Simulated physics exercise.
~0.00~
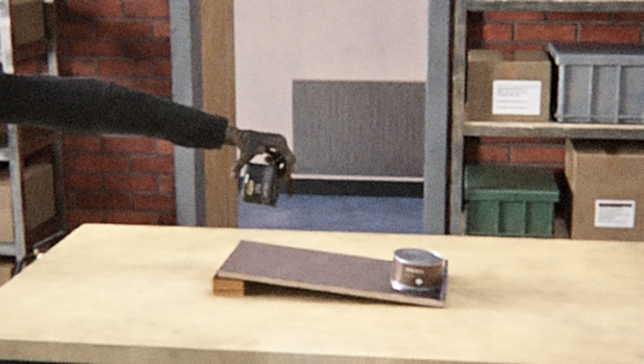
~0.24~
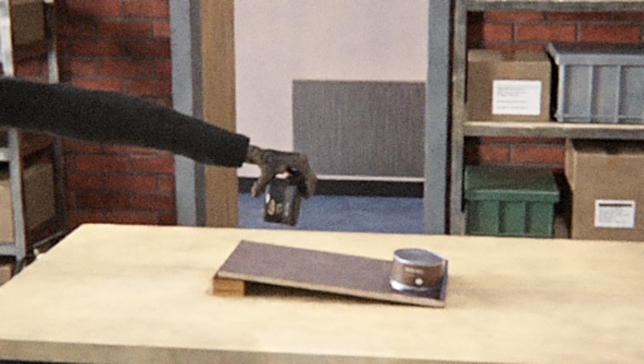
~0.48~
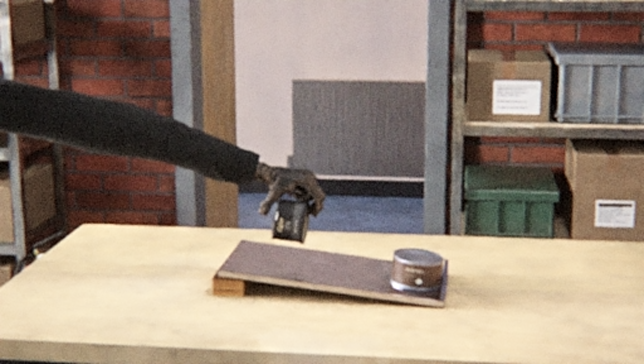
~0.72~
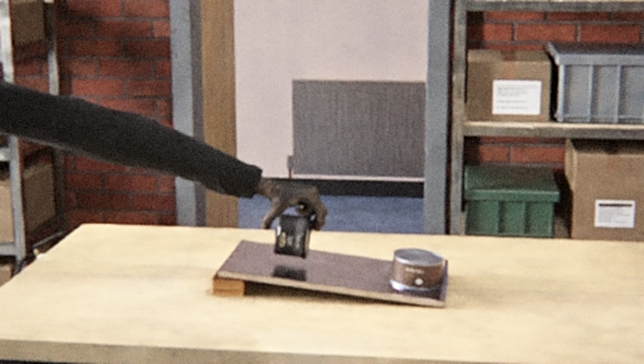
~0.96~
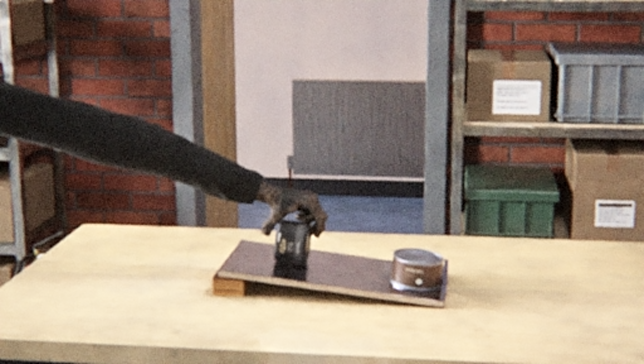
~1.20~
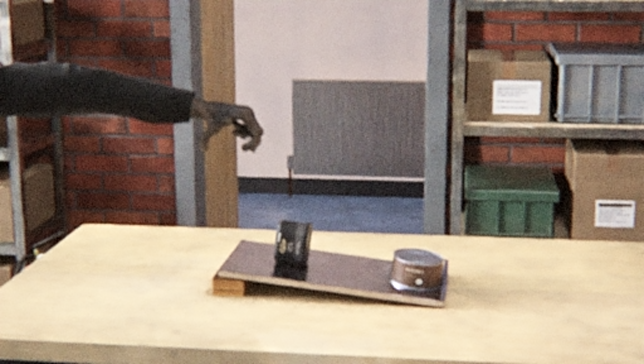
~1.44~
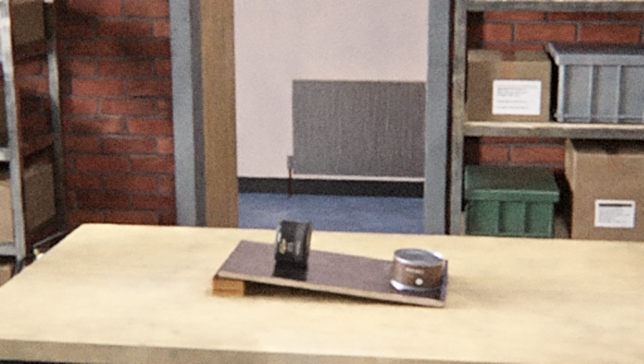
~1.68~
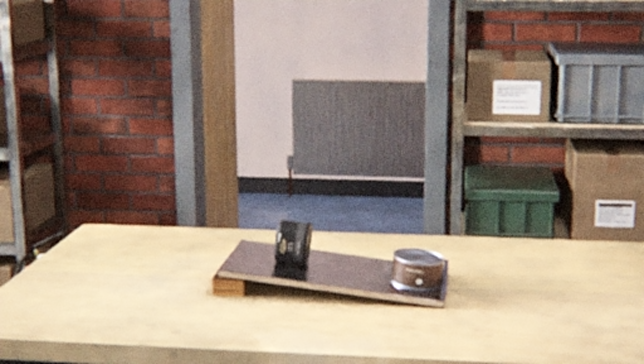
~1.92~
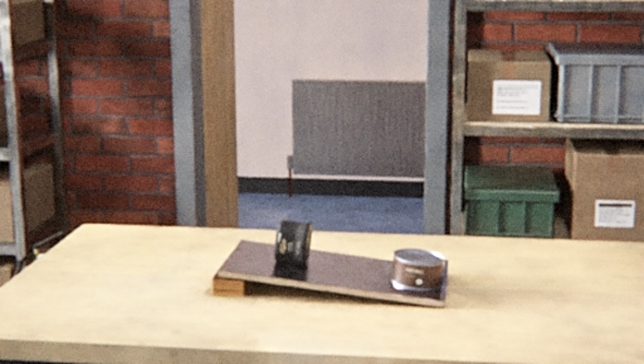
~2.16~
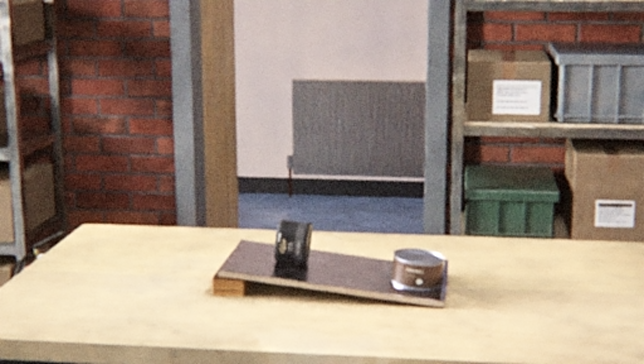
On a tilted board, a hand sets a black tub, withdraws, and both tubs stay still.
